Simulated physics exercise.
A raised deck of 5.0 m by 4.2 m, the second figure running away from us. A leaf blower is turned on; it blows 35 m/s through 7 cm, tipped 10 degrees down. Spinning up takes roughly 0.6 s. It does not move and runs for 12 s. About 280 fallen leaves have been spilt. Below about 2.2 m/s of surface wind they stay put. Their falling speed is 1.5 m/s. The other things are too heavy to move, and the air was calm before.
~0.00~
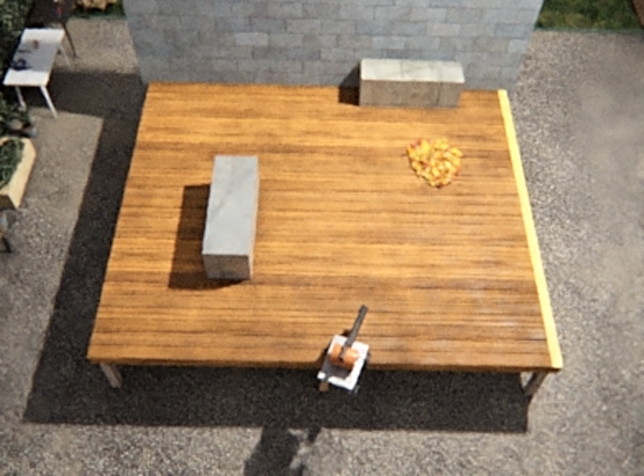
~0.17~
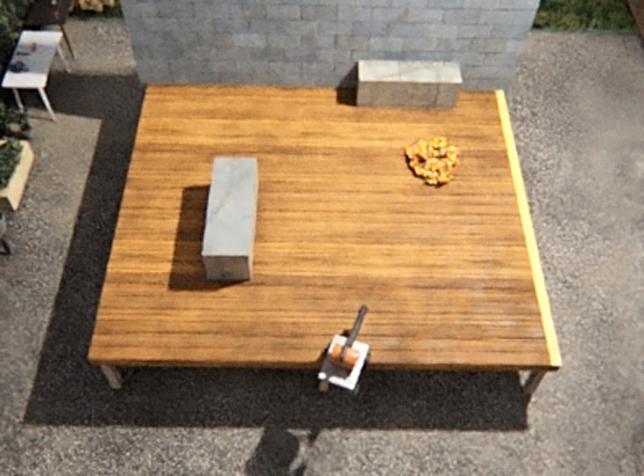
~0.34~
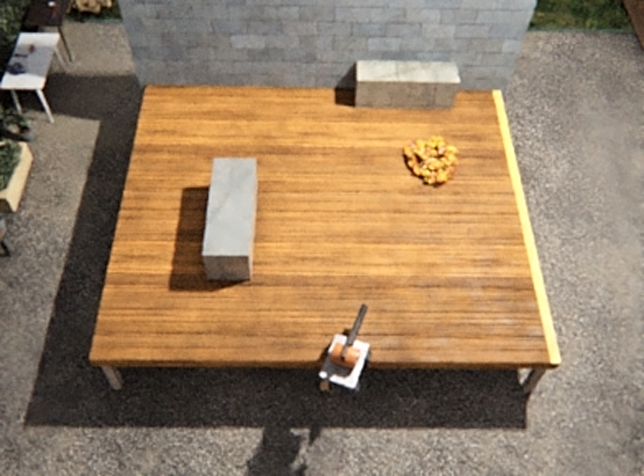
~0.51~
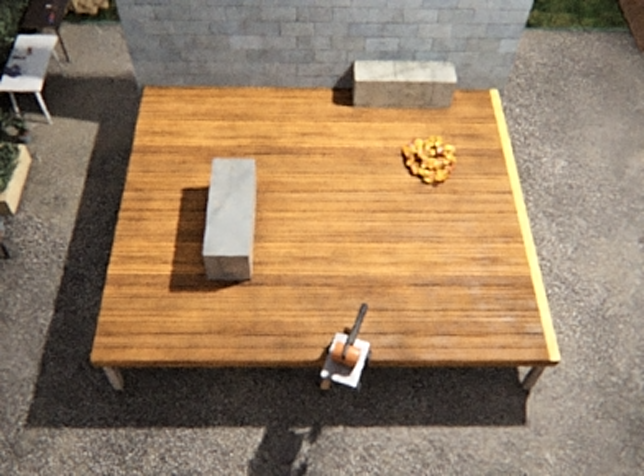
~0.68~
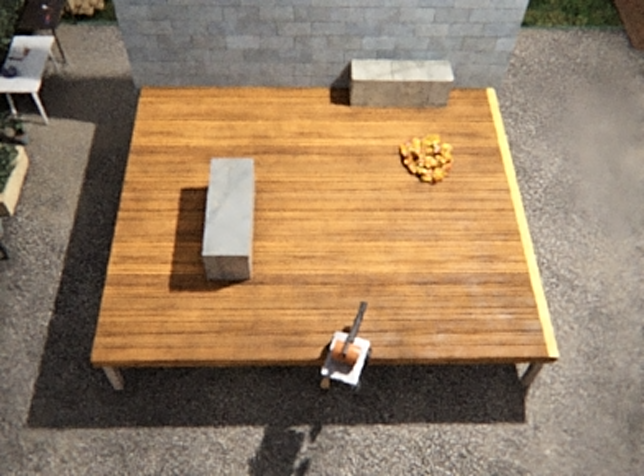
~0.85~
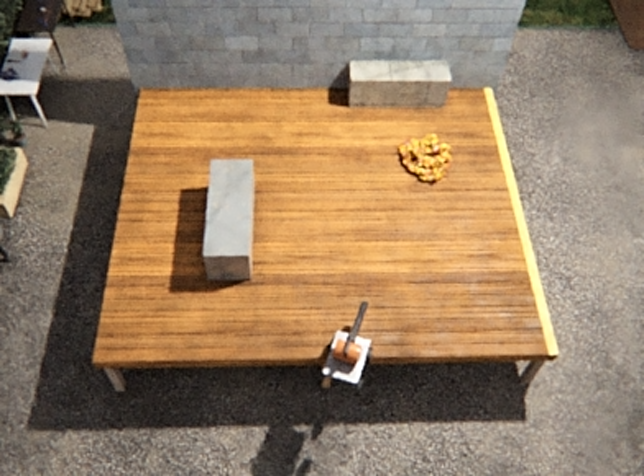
At first, a raised wooden deck with two stone seats and a yellow right edge holds a heap of yellow-orange leaves near the back right, while a small machine sits at the front edge. Then the view drifts very slightly, but the leaves stay heaped and the machine remains in place.
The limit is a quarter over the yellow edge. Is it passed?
Answer: Yes.
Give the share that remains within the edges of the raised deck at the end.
Near 40 %.
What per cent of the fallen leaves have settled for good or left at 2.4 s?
About 15 %.
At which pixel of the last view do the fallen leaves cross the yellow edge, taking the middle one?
At about (493, 97).
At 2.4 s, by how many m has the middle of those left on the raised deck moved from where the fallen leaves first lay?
Roughly 1.2 m.
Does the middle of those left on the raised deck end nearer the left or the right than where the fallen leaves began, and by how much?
To the right, by about 0.6 m.
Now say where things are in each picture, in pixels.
In the first frame, the middle of the fallen leaves is near (434, 159), none has stirred yet and the mouth of the leaf blower is at (365, 307).
In the second frame, the middle of the fallen leaves is near (432, 159), none has stirred yet and the yellow edge is centred on (528, 209).
In the third frame, the middle of the fallen leaves is near (430, 159), none has stirred yet, the top of a stone seat is at (407, 71) and the top of a stone seat is at (230, 204).
In the fourth frame, the middle of the fallen leaves is near (429, 158) and none has stirred yet.
In the fifth frame, the middle of the fallen leaves is near (426, 157) and none has stirred yet.
In the sixth frame, the middle of the fallen leaves is near (425, 157) and none has stirred yet.
After 2.4 s, 29 % are over the yellow edge; the middle of those still in play is near (464, 100); 13 % have settled or left.
After 3.8 s, 42 % are over the yellow edge; the middle of those still in play is near (461, 94); 55 % have settled or left.
After 6.6 s, 52 % are over the yellow edge; the middle of those still in play is near (461, 93); 72 % have settled or left.
After 12.0 s, at the end, 61 % are over the yellow edge; the middle of those still in play is near (461, 93).
